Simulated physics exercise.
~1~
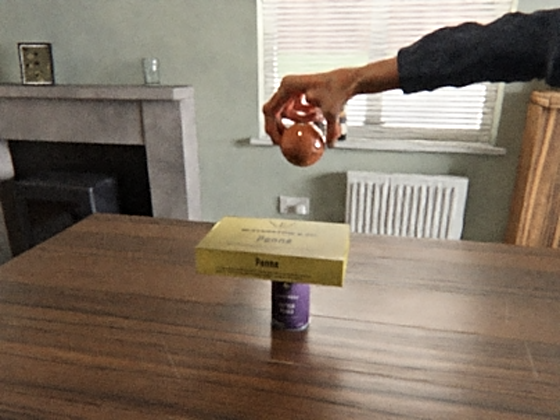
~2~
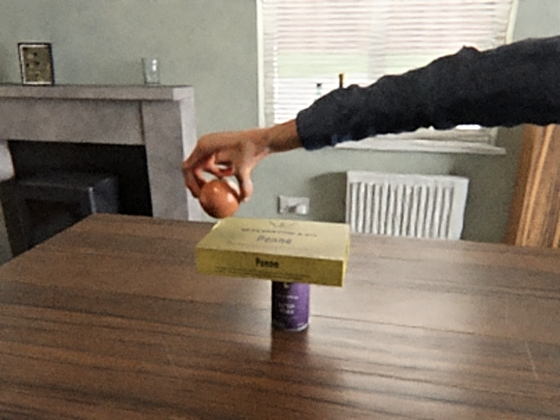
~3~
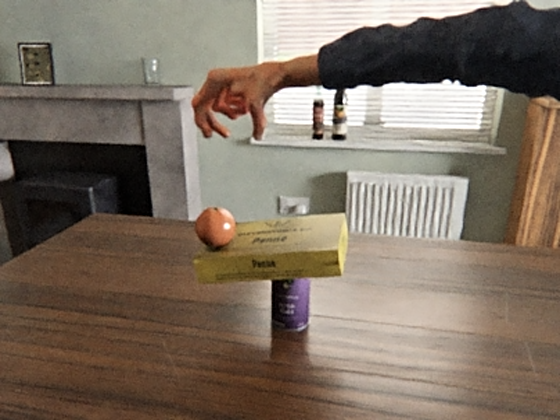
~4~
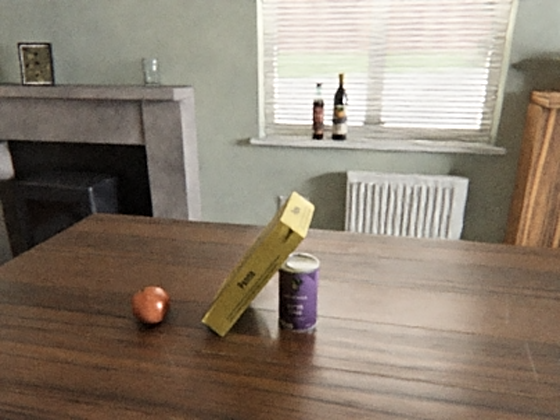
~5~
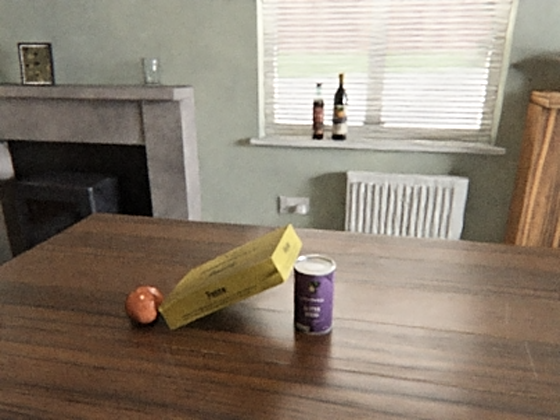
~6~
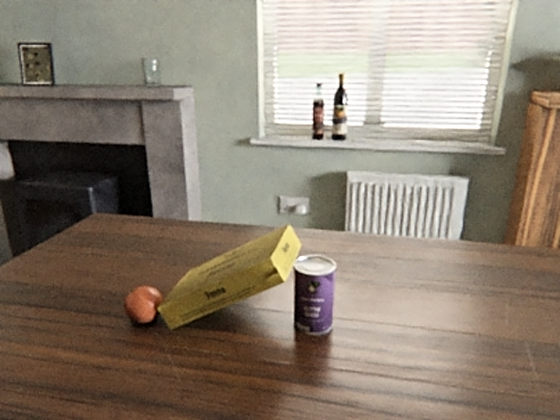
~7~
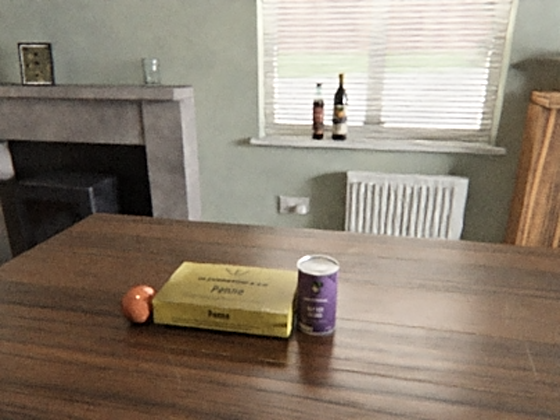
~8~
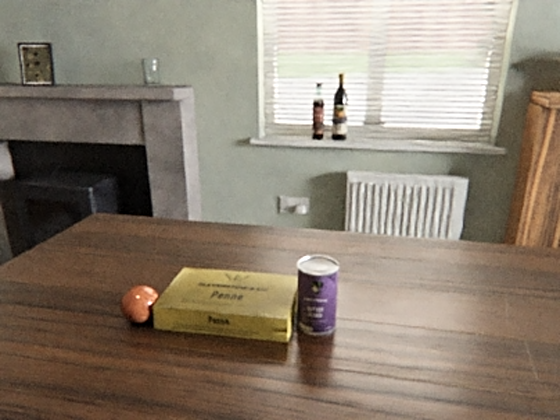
In the video, a hand sets an orange tomato on the left end of a yellow packet balanced on a purple tin and draws back. The packet tips left, the tomato drops to the table, and the packet ends flat between it and the still-upright tin, nudged slightly right.
